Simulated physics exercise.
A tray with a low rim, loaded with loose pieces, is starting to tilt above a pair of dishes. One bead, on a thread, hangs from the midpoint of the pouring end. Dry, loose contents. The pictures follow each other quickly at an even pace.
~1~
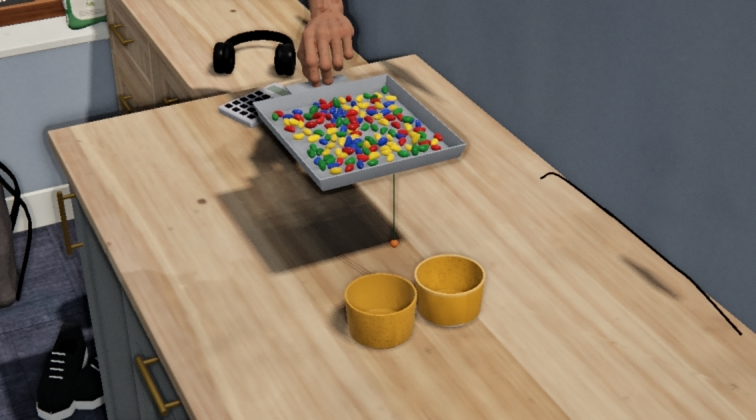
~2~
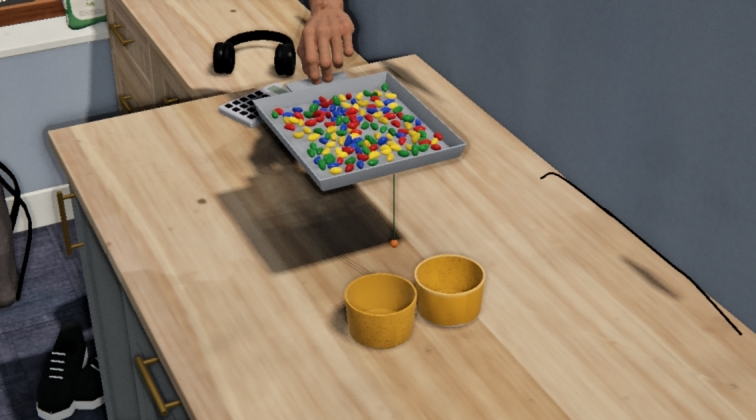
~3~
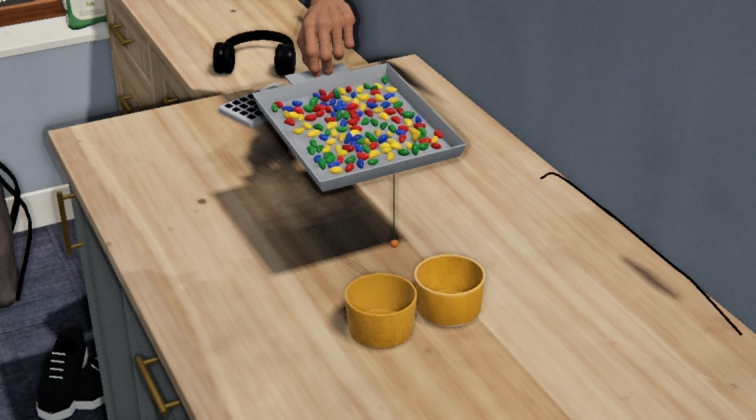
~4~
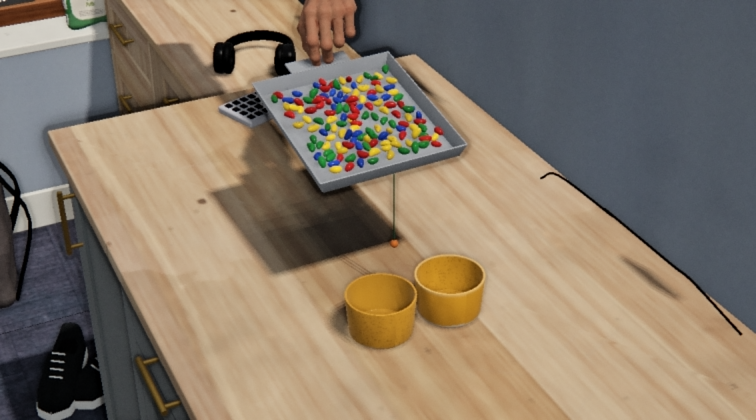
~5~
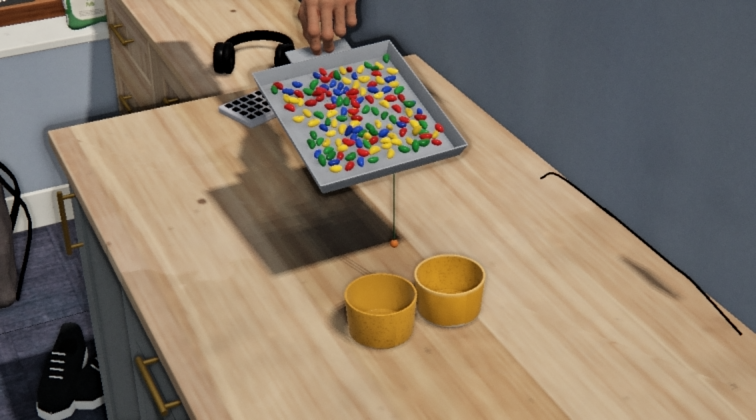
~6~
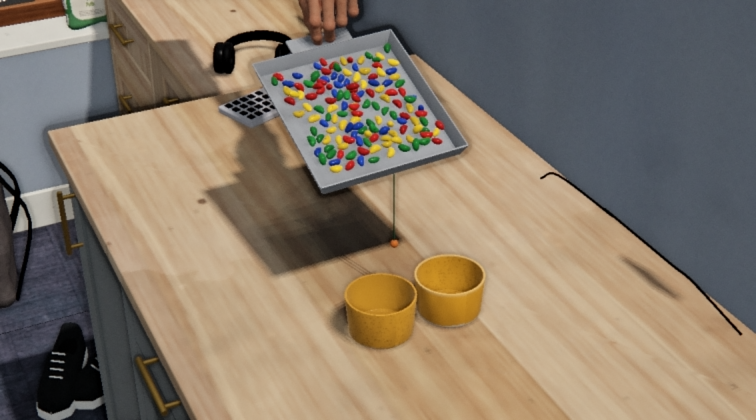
A gray tray of colorful jelly beans, with a hand at its far end, tilts gradually as that end rises, its near edge dipping slightly at the left, above two still yellow dishes and an orange bead hanging on a thread.
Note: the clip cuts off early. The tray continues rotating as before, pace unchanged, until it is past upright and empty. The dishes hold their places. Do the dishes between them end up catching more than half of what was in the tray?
Yes - looks like most of the load ends up caught, you see.
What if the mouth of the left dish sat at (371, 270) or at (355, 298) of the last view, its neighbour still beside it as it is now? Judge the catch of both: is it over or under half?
Try 1: A minority of it. Try 2: A majority of it.
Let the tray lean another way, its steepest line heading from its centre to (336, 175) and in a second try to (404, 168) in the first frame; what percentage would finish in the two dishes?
Roughly 10 % in the first case and 60 % in the second.
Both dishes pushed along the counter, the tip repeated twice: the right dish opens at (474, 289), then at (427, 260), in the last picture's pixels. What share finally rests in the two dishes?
First placement: 10 per cent; second placement: 60 per cent.
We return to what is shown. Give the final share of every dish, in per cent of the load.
For the left dish some 40 %, for the right dish some 30 %.
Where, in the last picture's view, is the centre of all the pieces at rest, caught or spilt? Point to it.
Centre at rest: Close to (390, 323).
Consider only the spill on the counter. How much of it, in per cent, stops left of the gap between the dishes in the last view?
About 90 percent.
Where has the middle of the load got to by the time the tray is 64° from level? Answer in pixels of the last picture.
Close to (376, 136).
Shortly afterwards, tray tipped steeply; the whole lot on the tray.
Next, tray tipped past a quarter turn; near a quarter on the tray; a little in the left dish; a little in the right dish; a little outside both; near a third in the air.
Some moments later, tray tipped past a quarter turn; near a third in the left dish; near a third in the right dish; near a third outside both.
In the end, tray tipped past a quarter turn; near a third in the left dish; near a third in the right dish; near a third outside both.
